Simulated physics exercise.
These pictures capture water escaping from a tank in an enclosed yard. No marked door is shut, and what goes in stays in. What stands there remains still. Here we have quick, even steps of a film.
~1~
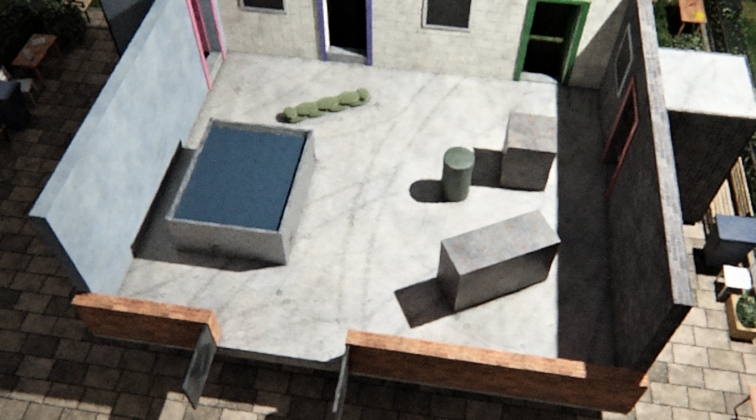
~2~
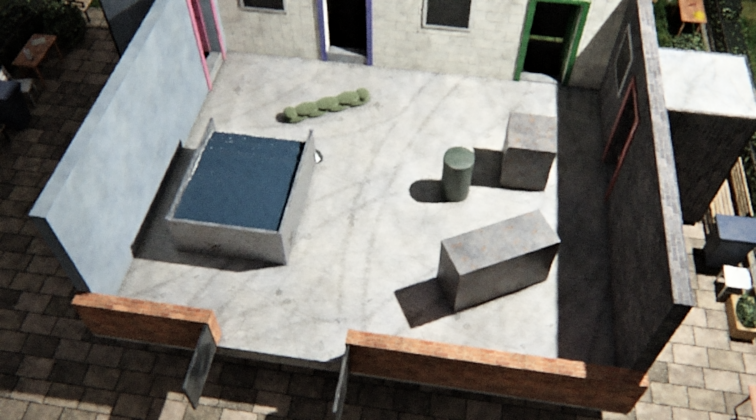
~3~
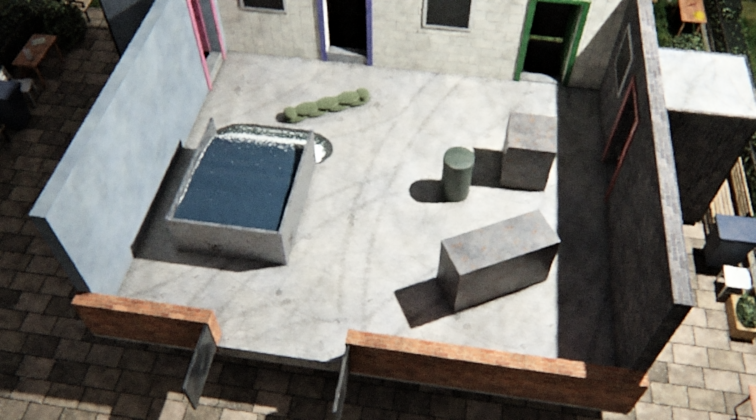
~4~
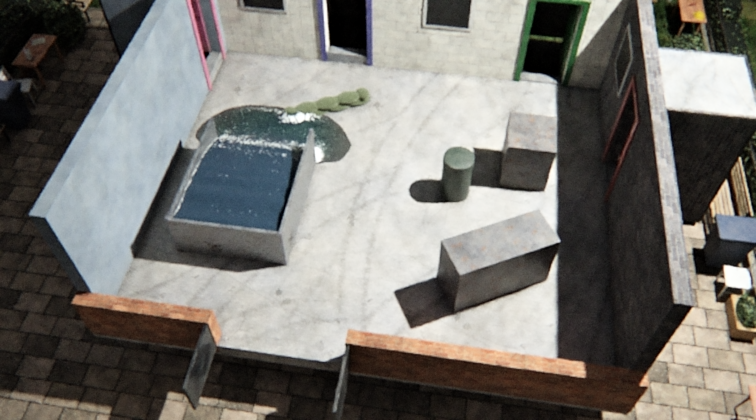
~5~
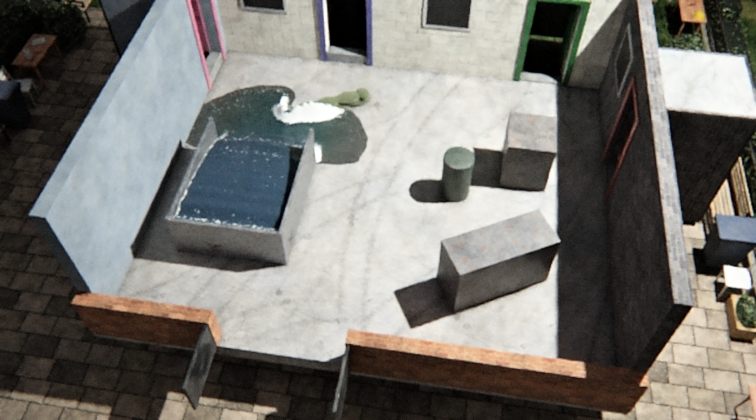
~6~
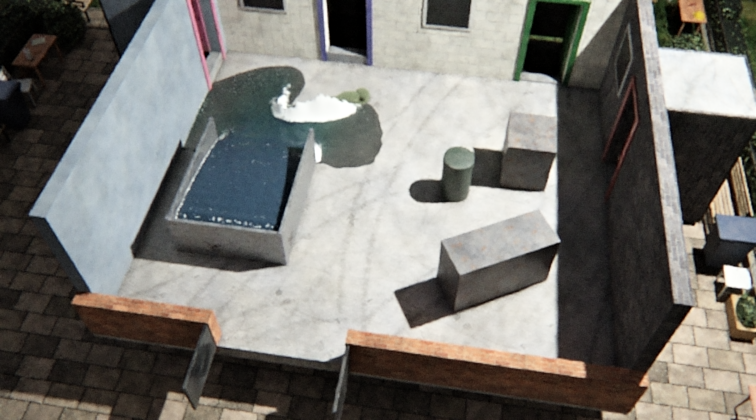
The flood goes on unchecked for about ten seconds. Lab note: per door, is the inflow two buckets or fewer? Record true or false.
Pink door false; red door false; blue door true; green door false.
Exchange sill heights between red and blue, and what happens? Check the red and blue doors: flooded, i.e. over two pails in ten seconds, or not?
You'll see the red door stays short and the blue door tops the limit.
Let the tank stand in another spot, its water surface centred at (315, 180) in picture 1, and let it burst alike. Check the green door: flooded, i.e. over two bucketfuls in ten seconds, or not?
Result, green door: Ends up above.
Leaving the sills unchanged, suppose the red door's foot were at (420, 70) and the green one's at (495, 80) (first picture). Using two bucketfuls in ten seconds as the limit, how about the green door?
Green door: Gets flooded.
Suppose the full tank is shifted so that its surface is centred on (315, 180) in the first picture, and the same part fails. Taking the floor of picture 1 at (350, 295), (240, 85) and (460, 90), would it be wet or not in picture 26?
Going through the three spots in turn: Stays untouched, gets wet, gets wet.
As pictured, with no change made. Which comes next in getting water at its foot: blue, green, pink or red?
It's the pink one.
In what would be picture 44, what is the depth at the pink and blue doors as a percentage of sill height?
I'd put it at close to 60 and 60 per cent.
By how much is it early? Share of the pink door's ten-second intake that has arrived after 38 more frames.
Working it through, I arrive at 100 %.
A moment on, water covers 25 % of the floor; the pink door wet at the sill, nothing in, the red door not reached, the blue door wet at the sill, nothing in, the green door not reached.
Next, water covers 35 % of the floor; the pink door over two buckets in, the red door not reached, the blue door wet at the sill, nothing in, the green door wet at the sill, nothing in.
Then, water covers 45 % of the floor; the pink door far over two buckets in, the red door wet at the sill, nothing in, the blue door wet at the sill, nothing in, the green door under two buckets in.
Later, water covers 65 % of the floor; the pink door far over two buckets in, the red door over two buckets in, the blue door wet at the sill, nothing in, the green door over two buckets in.
In the end, water covers 95 % of the floor; the pink door far over two buckets in, the red door far over two buckets in, the blue door wet at the sill, nothing in, the green door far over two buckets in.
